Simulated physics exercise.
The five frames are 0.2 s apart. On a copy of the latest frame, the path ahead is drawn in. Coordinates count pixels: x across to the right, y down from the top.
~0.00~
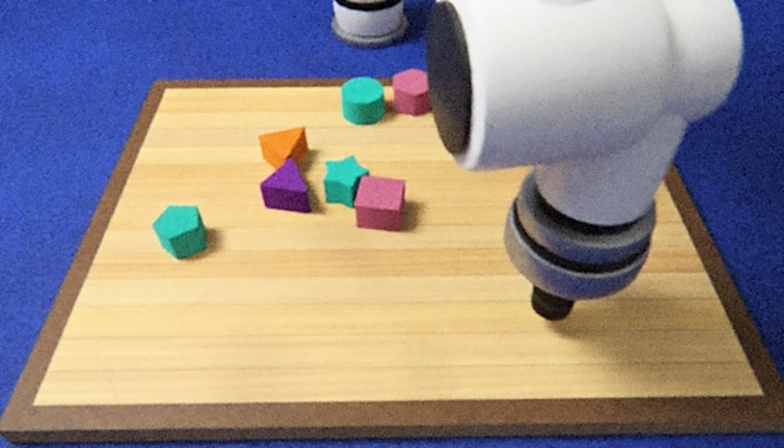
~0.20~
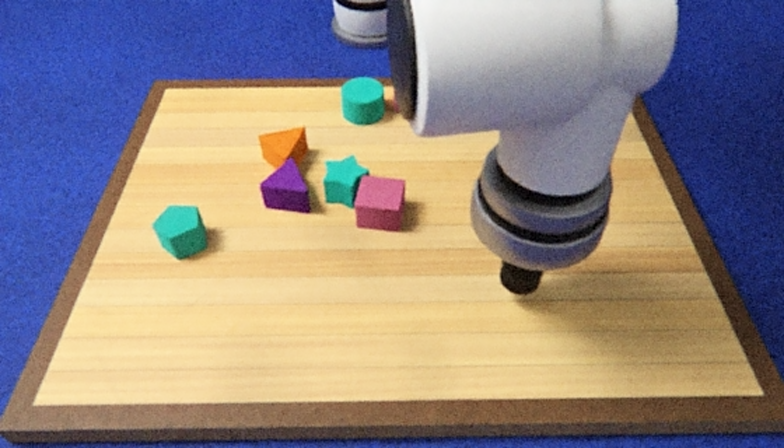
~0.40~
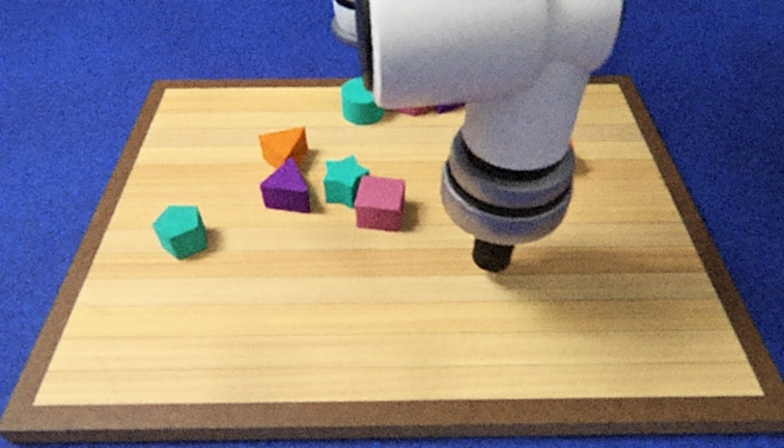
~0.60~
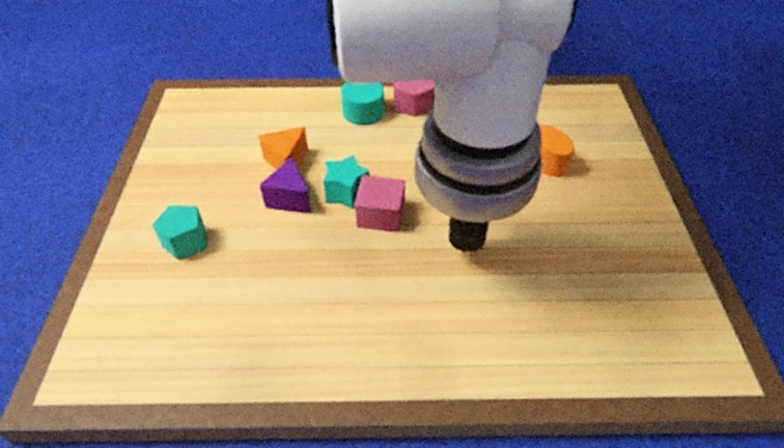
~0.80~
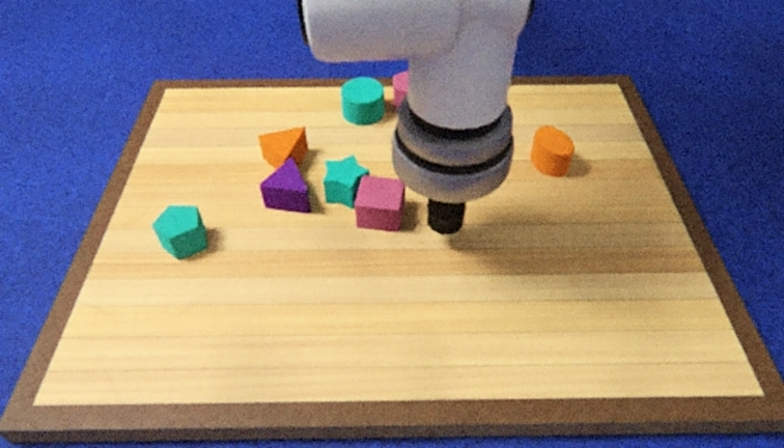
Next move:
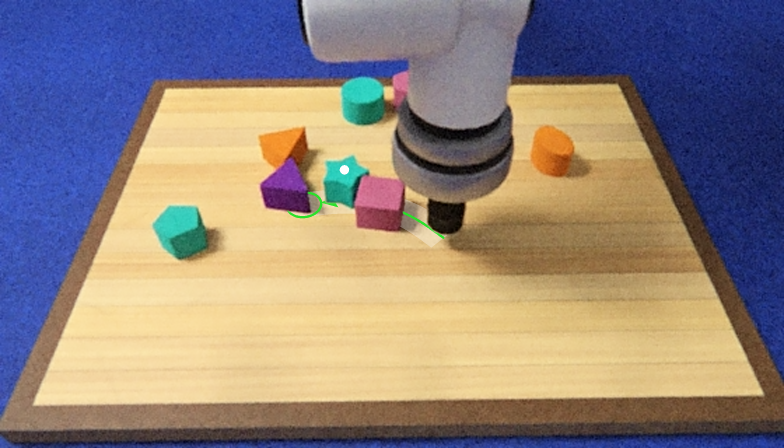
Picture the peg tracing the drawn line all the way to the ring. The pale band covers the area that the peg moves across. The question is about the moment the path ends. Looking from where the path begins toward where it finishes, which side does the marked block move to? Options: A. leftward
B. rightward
Choice B: Rightward.
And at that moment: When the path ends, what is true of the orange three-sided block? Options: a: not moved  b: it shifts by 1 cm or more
That would be b.
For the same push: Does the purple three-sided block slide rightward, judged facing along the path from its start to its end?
No, I don't think so.
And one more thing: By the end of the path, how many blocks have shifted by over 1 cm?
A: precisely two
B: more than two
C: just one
B (more than two)
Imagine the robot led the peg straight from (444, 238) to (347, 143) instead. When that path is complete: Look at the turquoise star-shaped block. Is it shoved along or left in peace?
The turquoise star-shaped block will be pushed away from where it stands.
Path on the board, from (444, 238) by way of (403, 212) and (355, 201) to (304, 205); the dot is on the turquoise star-shaped block.
What follows on the original path. One third of the way, peg at (403, 196); turquoise star-shaped block at (331, 164); pink square at (363, 185).
Two thirds of the way, peg at (354, 185); orange three-sided block at (268, 131), turned 10° clockwise; purple three-sided block at (271, 179); turquoise star-shaped block at (294, 147); pink square at (316, 171).
At the end, peg at (302, 189); orange three-sided block at (255, 120), turned 20° clockwise; purple three-sided block at (237, 181), turned 15° anticlockwise; turquoise star-shaped block at (273, 137), turned 35° clockwise; pink square at (271, 166), turned 40° clockwise.
